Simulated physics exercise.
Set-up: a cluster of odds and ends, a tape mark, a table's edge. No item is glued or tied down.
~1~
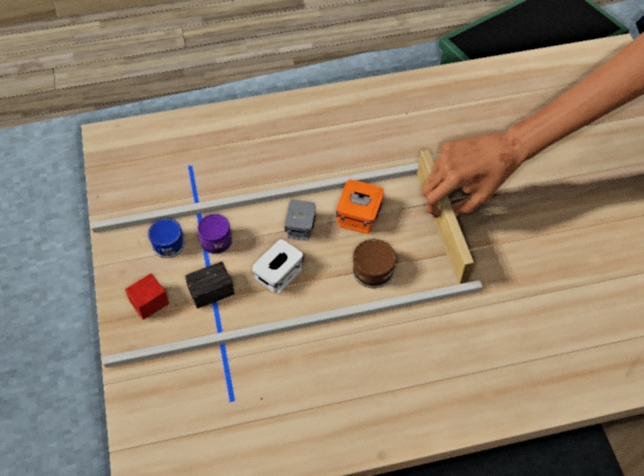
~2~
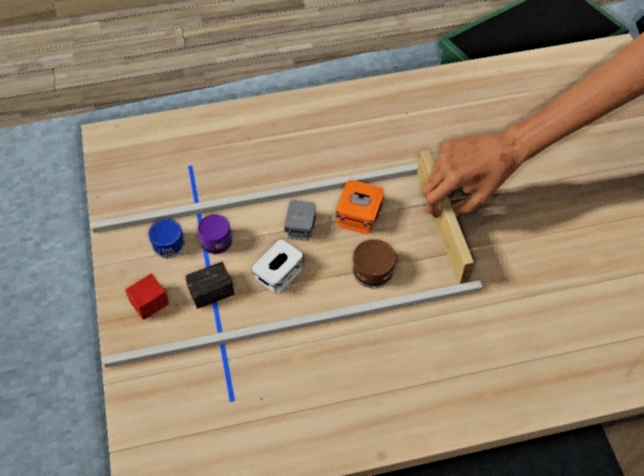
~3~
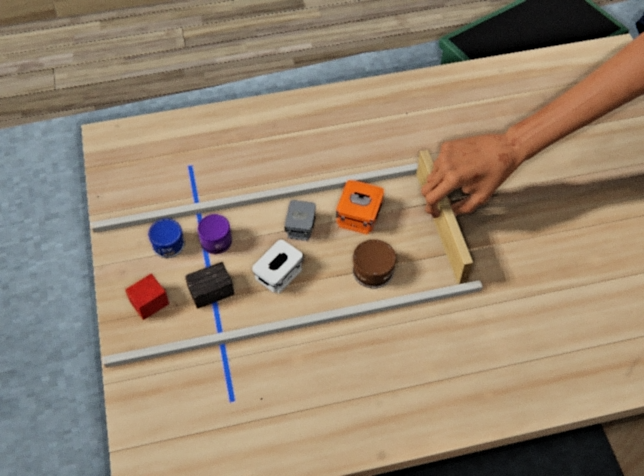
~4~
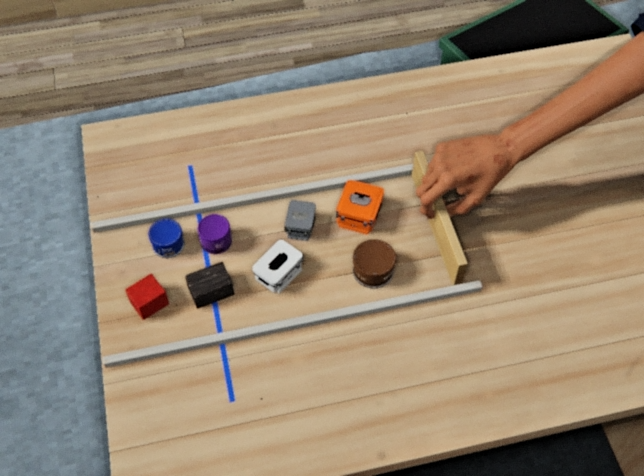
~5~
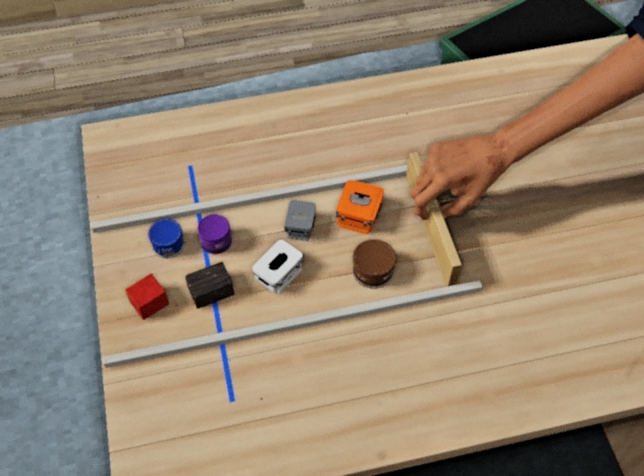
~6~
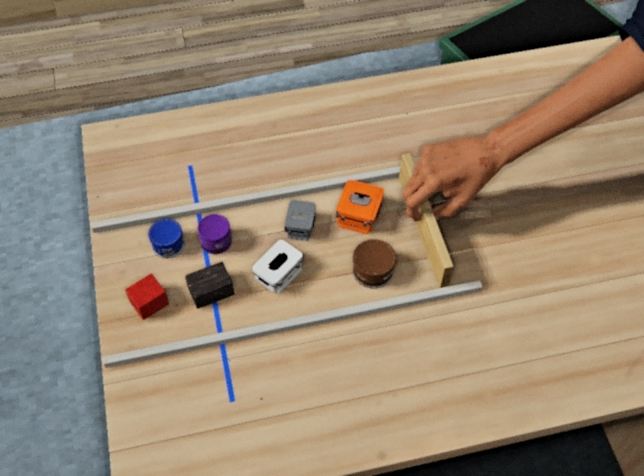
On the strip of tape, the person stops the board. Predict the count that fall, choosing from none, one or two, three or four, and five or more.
Overboard: One to two.
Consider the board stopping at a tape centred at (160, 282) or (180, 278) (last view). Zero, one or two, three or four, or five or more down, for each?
Either three or four; 3 or 4.
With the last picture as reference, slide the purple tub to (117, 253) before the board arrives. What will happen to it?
This time it winds up down.
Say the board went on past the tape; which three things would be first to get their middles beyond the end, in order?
Those would be the red block, the blue tin and the black block, in that order.
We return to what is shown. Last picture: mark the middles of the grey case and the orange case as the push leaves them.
The grey case stops around (152, 250); the orange case around (185, 248).
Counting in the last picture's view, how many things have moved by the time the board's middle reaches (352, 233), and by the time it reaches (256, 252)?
That gives 3 for the first and 8 for the second.
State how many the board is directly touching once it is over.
Count recorded: 2.
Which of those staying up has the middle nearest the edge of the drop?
Blue tin.
Early on, none off yet; red block at rest near (147, 297); blue tin at rest near (167, 239); black block at rest near (210, 285).
Finally, the number that fall off is one or two; lost, red block.
